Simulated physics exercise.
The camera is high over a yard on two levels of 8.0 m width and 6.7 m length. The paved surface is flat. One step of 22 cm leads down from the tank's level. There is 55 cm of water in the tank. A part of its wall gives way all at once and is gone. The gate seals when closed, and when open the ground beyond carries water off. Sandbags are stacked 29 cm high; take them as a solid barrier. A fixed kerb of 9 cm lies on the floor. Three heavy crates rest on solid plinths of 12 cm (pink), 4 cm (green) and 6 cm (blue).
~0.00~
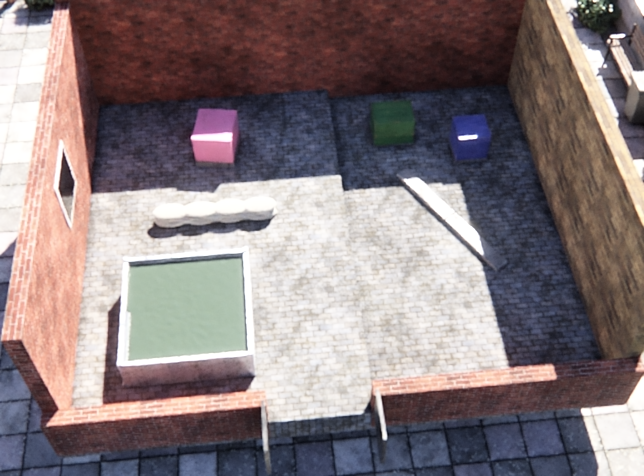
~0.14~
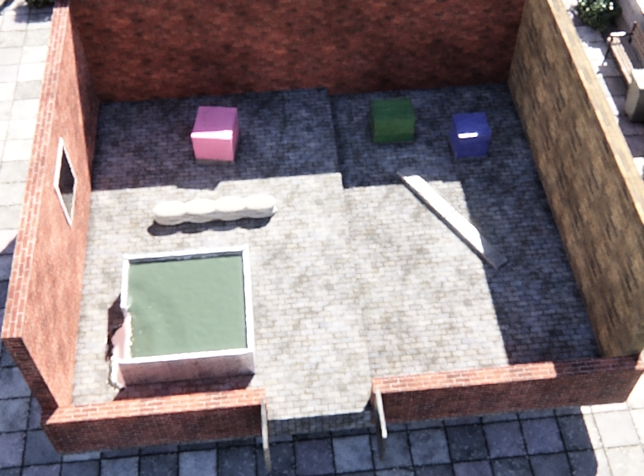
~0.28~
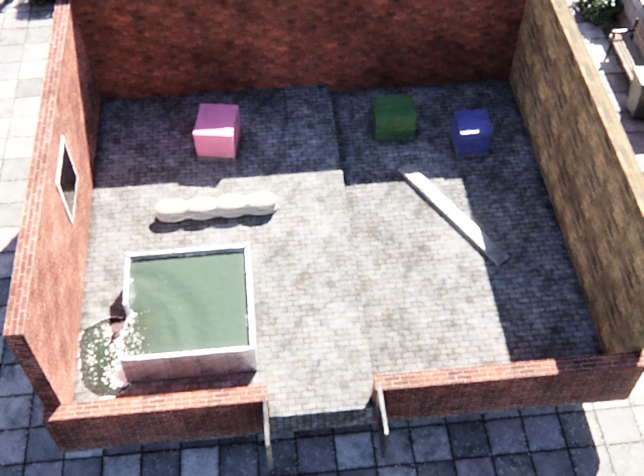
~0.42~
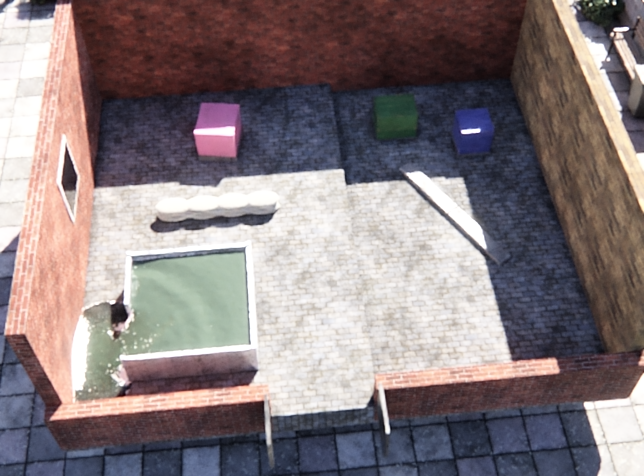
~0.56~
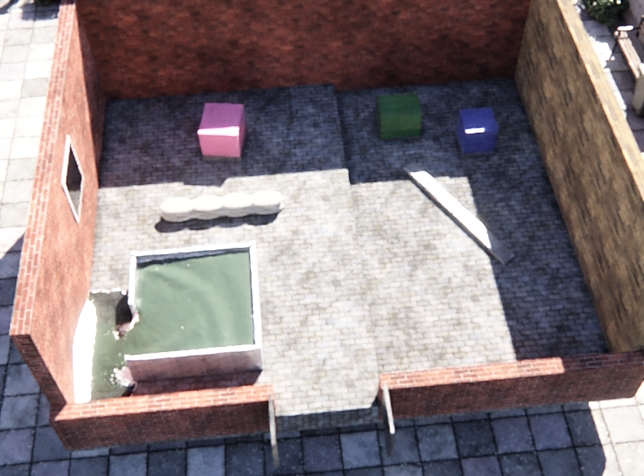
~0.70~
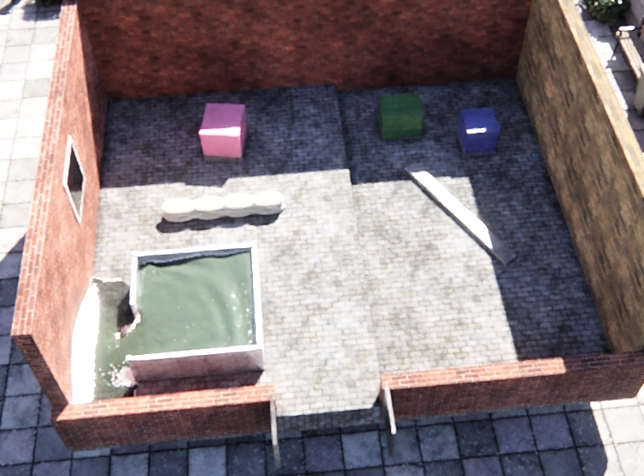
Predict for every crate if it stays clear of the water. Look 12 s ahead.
One by one: The pink crate stays dry; the green crate is soaked; the blue crate escapes dry.
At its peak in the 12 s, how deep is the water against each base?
In cm: Pink 7, green 6, blue 4.
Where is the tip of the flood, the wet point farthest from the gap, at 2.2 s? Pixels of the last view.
At about (103, 156).
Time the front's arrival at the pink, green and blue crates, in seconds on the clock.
Arrival: Pink 2.4 s, green 6.0 s, blue 8.0 s.
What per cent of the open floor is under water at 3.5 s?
Near 35 per cent is wet.
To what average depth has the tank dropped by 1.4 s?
About 39 cm.
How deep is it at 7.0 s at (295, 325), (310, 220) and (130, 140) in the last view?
About 1, 1 and 7 cm.
After 1.4 s water covers 10 % of the floor and is deepest (52 cm) near (80, 419); pink plinth not reached, green plinth not reached, blue plinth not reached.
After 2.2 s water covers 15 % of the floor and is deepest (39 cm) near (80, 419); pink plinth not reached, green plinth not reached, blue plinth not reached.
After 3.5 s water covers 35 % of the floor and is deepest (26 cm) near (83, 386); pink plinth reached, green plinth not reached, blue plinth not reached.
After 7.0 s water covers 60 % of the floor and is deepest (14 cm) near (80, 419); pink plinth reached, green plinth reached, blue plinth not reached.
After 12.0 s water covers 85 % of the floor and is deepest (8 cm) near (80, 419); highest at the pink plinth 7 cm, highest at the green plinth 6 cm, highest at the blue plinth 4 cm.
